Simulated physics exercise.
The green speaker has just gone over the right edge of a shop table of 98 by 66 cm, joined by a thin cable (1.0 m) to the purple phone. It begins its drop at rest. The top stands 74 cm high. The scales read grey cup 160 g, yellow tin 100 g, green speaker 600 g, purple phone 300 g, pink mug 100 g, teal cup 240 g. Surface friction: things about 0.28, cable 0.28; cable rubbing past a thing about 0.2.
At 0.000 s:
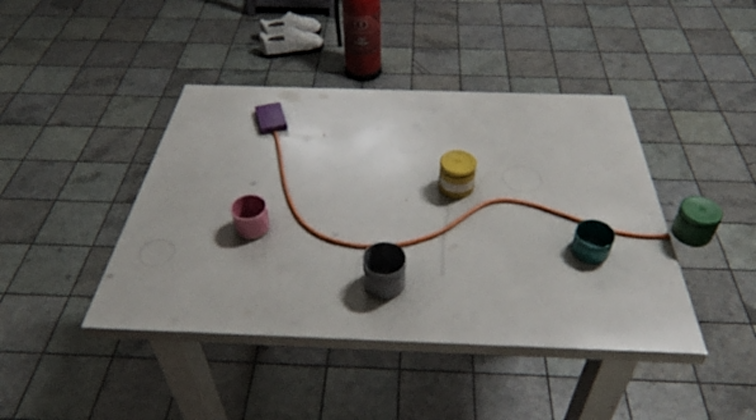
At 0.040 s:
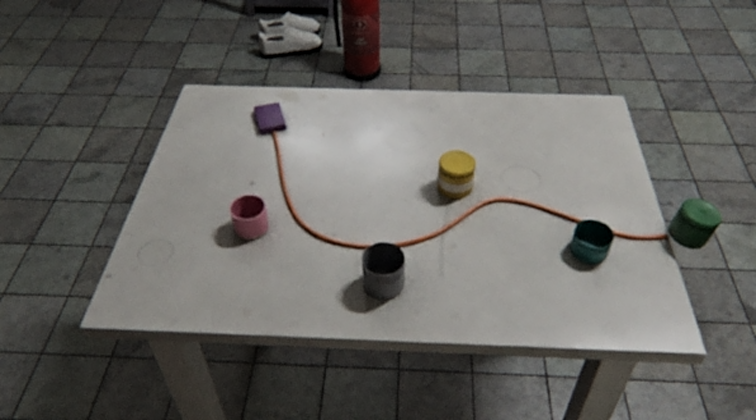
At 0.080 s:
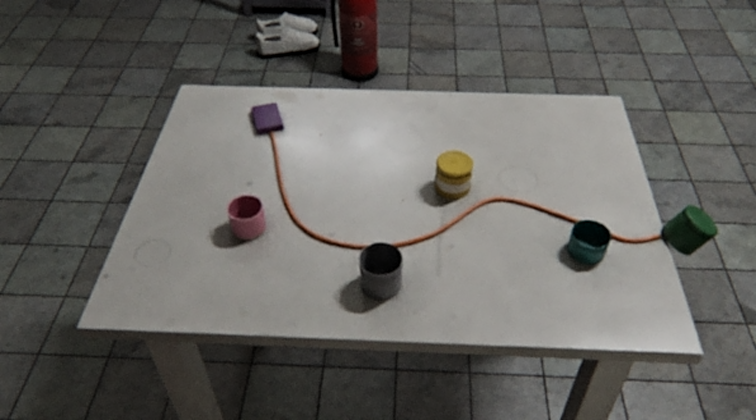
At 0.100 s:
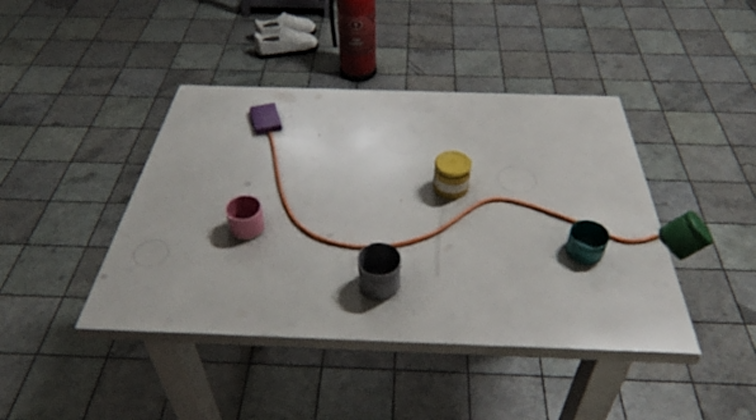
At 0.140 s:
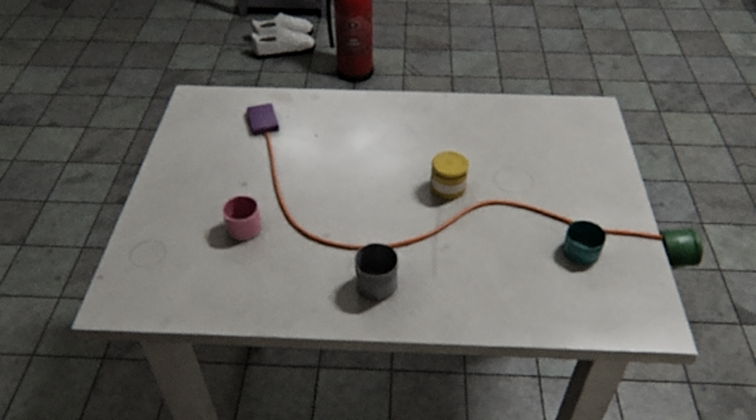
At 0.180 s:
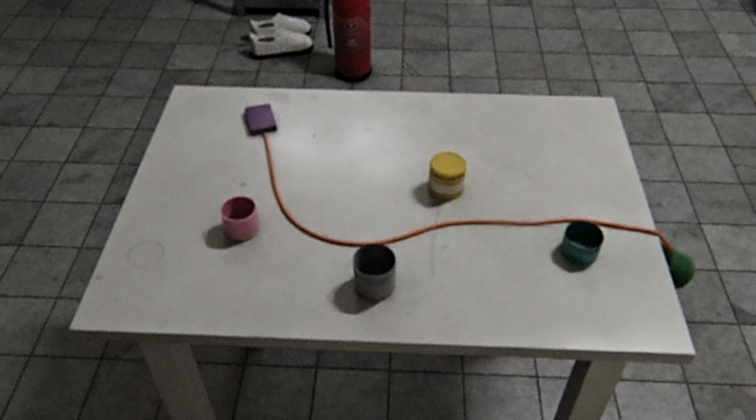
The footage shows a green container joined by an orange cord to a purple object on a white table; the container tilts over the right edge and drops slightly below it, straightening the cord's right-hand curve while the cups stay put.
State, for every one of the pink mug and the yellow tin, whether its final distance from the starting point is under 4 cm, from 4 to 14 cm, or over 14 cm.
Final distances: Pink mug under 4 cm, yellow tin over 14 cm.
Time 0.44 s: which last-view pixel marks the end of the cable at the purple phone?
It's at around pixel (374, 145).
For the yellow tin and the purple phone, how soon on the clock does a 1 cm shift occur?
On the clock, yellow tin 0.30 s and purple phone 0.30 s.
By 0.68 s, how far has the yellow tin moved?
I'd put the yellow tin at some 40 cm.
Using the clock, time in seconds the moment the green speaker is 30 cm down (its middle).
The clock reads 0.32 s at that moment.
At 0.4 s, the cable's tail end at (374, 145); yellow tin 18 cm off its start, purple phone 22 cm off its start, green speaker over the edge.
At 0.7 s, the cable's tail end at (550, 203); yellow tin 38 cm off its start, purple phone 58 cm off its start, green speaker over the edge.
At 0.9 s, the cable's tail end at (678, 250); yellow tin over the edge, purple phone 81 cm off its start at (658, 232), green speaker over the edge.
At 1.2 s, the cable has left the top; yellow tin over the edge, purple phone over the edge, green speaker over the edge.
At 2.4 s, the cable has left the top; yellow tin over the edge, pink mug 0 cm off its start at (238, 208), purple phone over the edge, green speaker over the edge.
